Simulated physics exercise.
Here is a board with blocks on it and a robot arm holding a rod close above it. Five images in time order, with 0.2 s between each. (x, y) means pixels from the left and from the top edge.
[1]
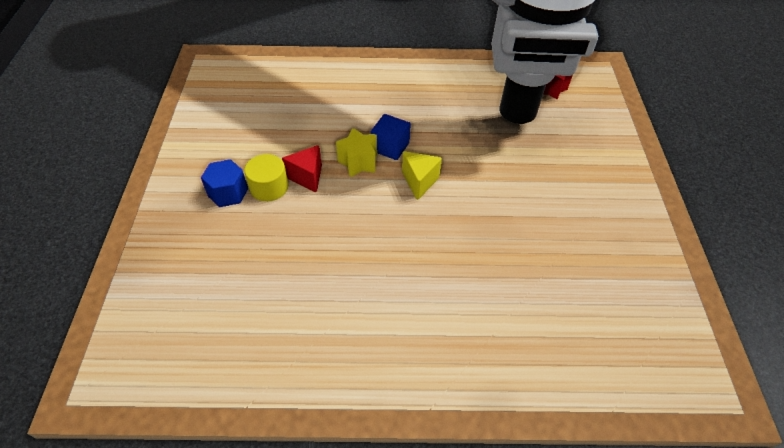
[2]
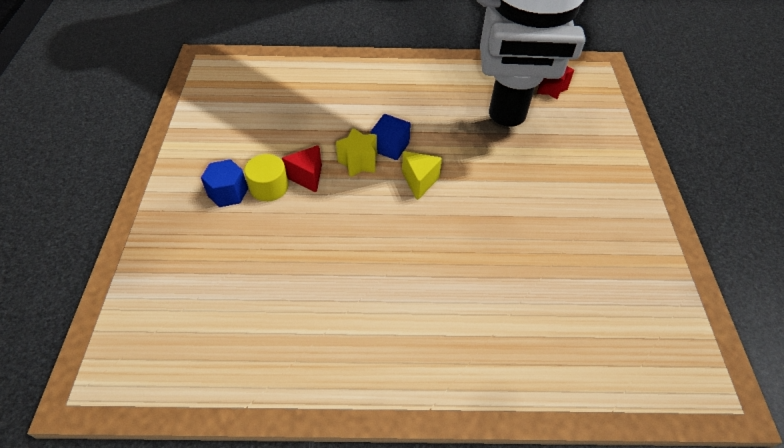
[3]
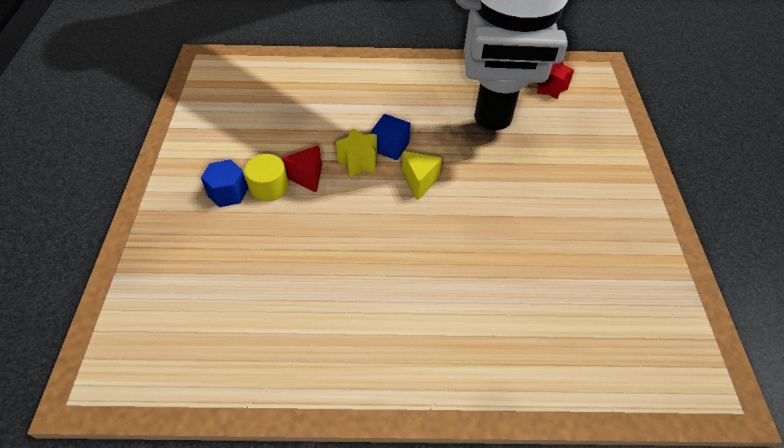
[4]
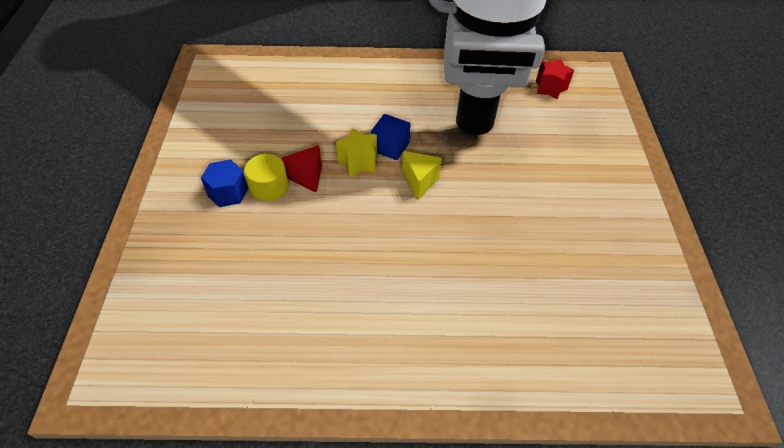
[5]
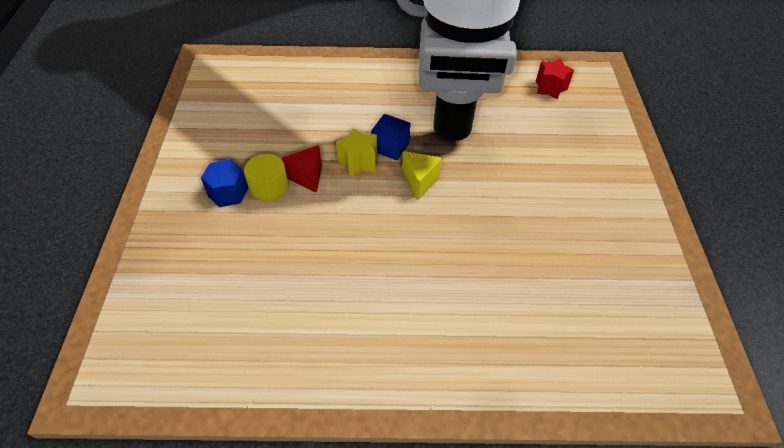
At first, a robot arm holds a black rod over the upper right of a wooden board, partly hiding a red block behind it. The arm moves left and slightly down, uncovering the red block, and nears the blue block and yellow triangle, while all the blocks stay still.
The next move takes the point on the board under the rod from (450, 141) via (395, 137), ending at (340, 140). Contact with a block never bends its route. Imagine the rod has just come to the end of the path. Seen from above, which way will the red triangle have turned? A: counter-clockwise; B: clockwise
B
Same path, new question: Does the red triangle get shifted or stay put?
The result: It moves.
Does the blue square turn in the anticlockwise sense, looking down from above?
Going by the path, yes.
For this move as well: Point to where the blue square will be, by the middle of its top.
It will end up at (318, 142).
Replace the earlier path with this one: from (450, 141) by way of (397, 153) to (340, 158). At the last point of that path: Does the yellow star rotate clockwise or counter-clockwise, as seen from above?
It twists anticlockwise.
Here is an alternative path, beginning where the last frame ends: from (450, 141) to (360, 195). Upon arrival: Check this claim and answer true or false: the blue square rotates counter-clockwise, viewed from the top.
My answer: False.
On the path given first. One third of the way, rod at (414, 125); yellow star at (354, 145); blue square at (377, 127).
Two thirds of the way, rod at (376, 123); yellow star at (339, 155), turned 25° anticlockwise; blue square at (345, 131), turned 40° anticlockwise.
At the end, rod at (339, 127); red triangle at (299, 164), turned 20° clockwise; yellow star at (338, 163), turned 65° anticlockwise; blue square at (318, 142), turned 100° anticlockwise; yellow triangle unmoved.
